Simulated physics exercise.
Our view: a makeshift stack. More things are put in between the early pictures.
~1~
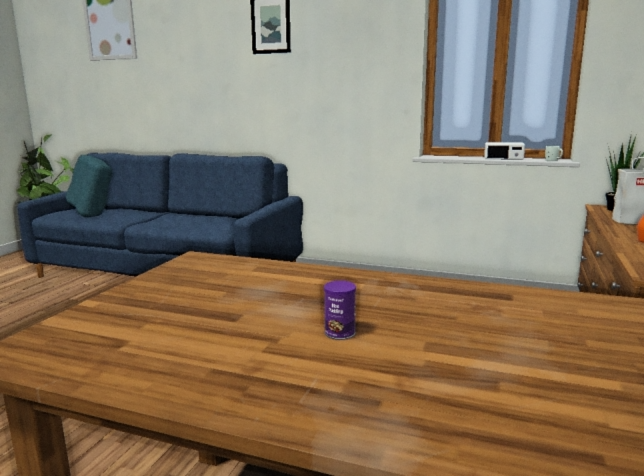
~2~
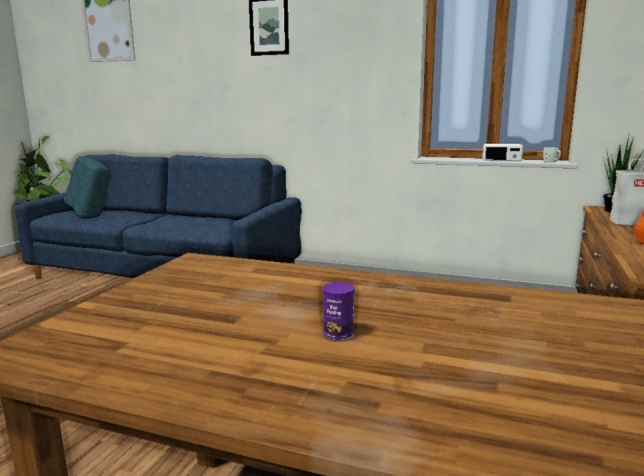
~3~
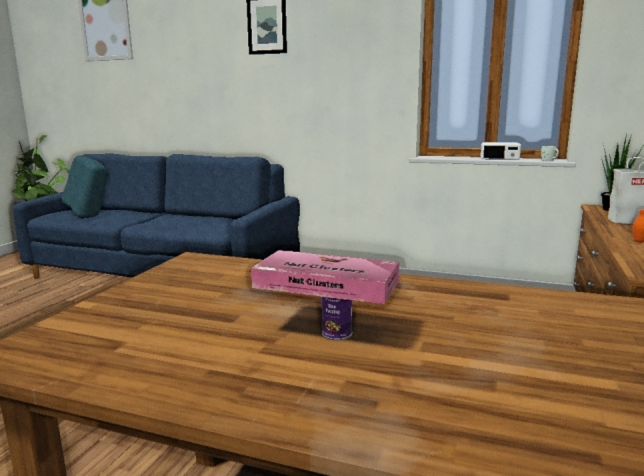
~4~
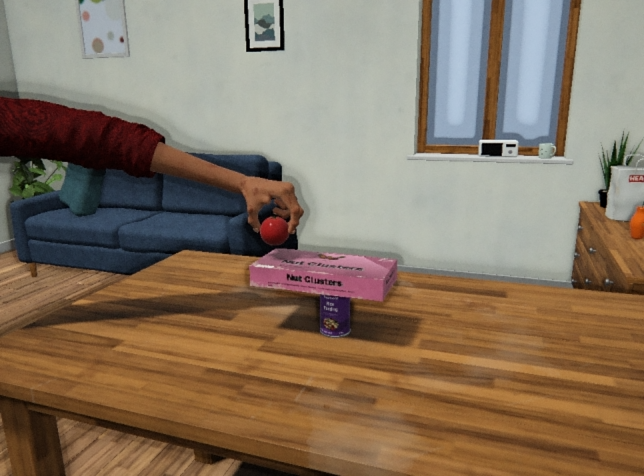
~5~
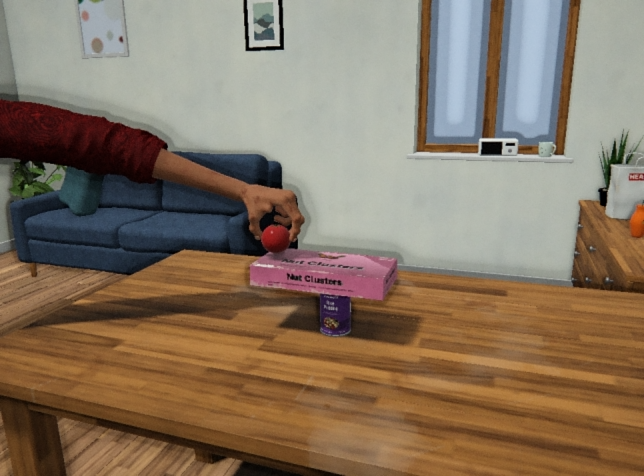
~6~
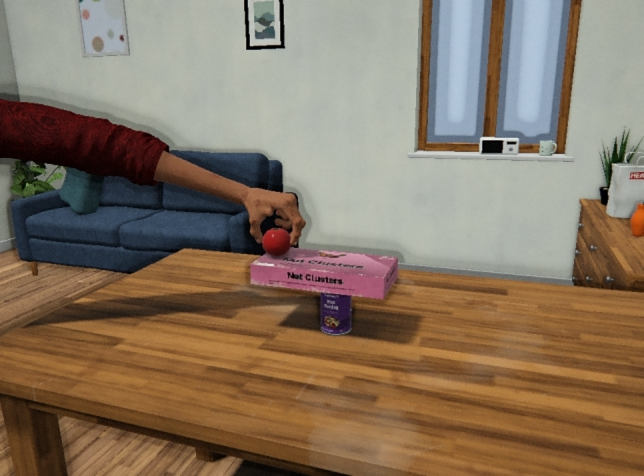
The clip opens on a purple tin standing alone on a wooden table, with a blue sofa behind it. A pink Nut Clusters box then appears flat across the tin's top. Next, a red-sleeved arm reaches in from the left and lowers a red tomato slightly onto the box's left side.
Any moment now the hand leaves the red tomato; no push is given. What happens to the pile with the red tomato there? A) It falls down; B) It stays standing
Option A: It falls down.
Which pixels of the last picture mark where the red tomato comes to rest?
Around (192, 298).
Then, 0.40 s on from there, red tomato now fallen; pink packet turned 45° from how it was put.
Then, 0.60 s on from there, pink packet now fallen.
Then, 0.90 s on from there, things are still on the move.
In the end, fallen, red tomato and pink packet; purple tin unmoved. At the end, from the last picture's camera, red tomato near (193, 298). The stack loses its balance.
